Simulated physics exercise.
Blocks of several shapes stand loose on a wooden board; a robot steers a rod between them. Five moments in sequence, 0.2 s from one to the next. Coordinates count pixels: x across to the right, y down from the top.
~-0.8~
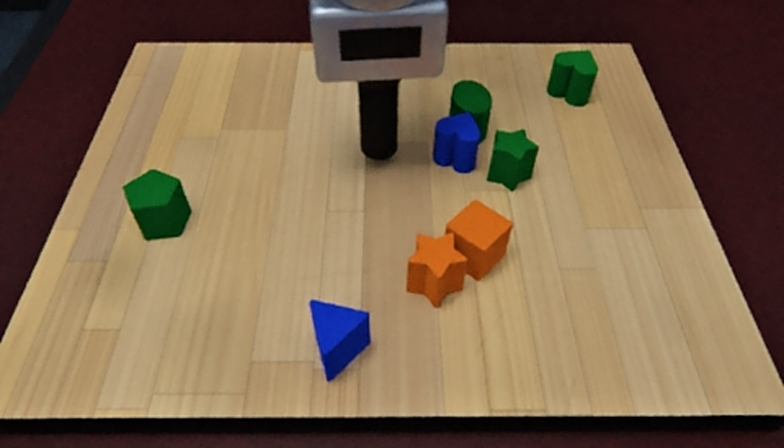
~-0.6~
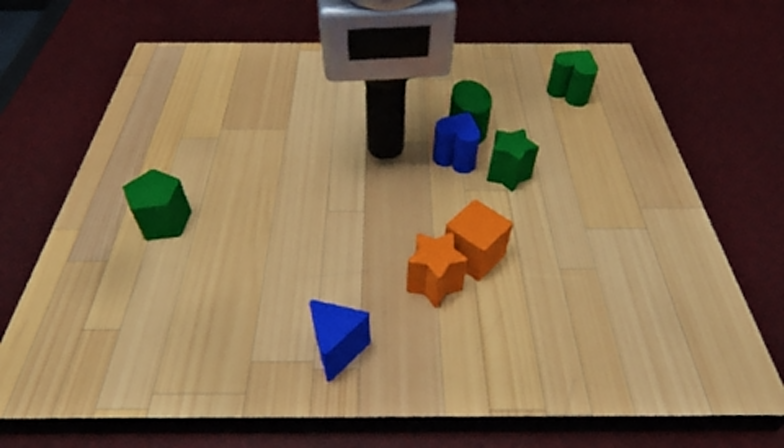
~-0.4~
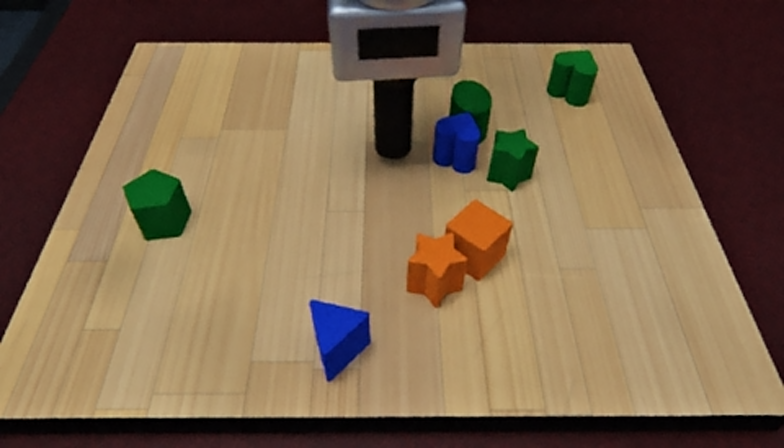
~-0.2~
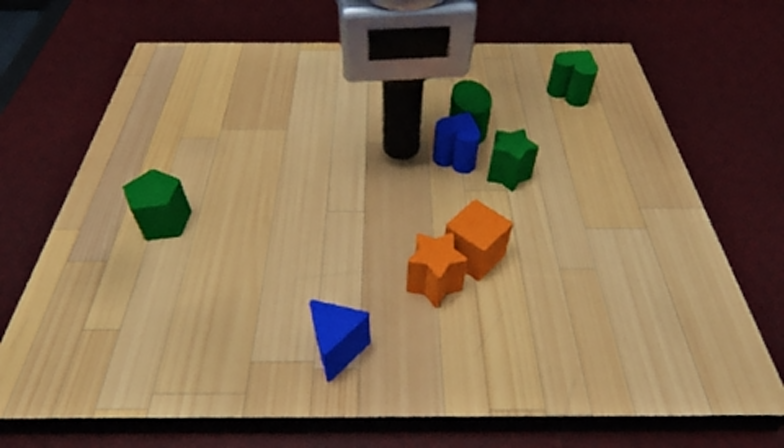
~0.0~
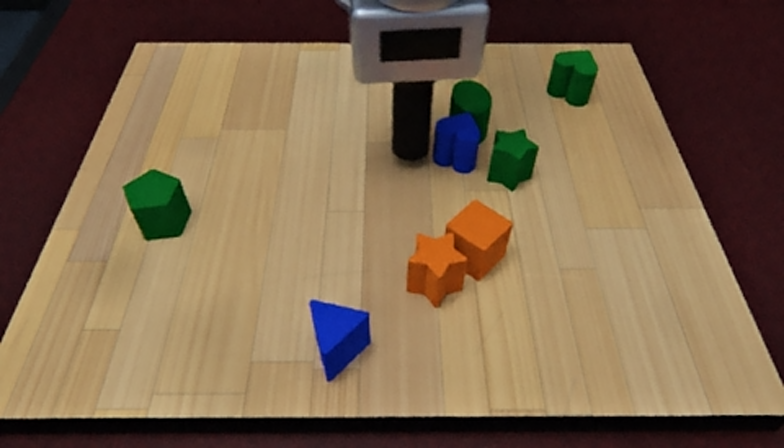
Robot-held black rod sliding slowly right across a wooden board, nearing a blue heart block while all the coloured blocks stay still.
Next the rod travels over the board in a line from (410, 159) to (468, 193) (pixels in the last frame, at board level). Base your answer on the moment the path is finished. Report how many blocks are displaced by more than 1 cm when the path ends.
The answer is one block, counting only moves over 1 cm.
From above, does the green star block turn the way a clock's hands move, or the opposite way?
The block turns clockwise.
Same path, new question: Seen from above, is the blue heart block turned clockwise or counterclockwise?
I'd predict that, seen from above, the blue heart block rotates counter-clockwise.
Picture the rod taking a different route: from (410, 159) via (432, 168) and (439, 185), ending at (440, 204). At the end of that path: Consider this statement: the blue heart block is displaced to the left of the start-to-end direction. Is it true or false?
That statement is accurate.
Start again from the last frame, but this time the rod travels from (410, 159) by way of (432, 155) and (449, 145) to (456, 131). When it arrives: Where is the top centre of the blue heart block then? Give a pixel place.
Somewhere near (493, 124).
What follows on the original path. Halfway along, rod (439, 166); blue heart block (478, 129), turned 35° anticlockwise.
At the end, rod (469, 183); blue heart block (481, 129), turned 45° anticlockwise; orange square still; green star block (519, 141), turned 20° clockwise.
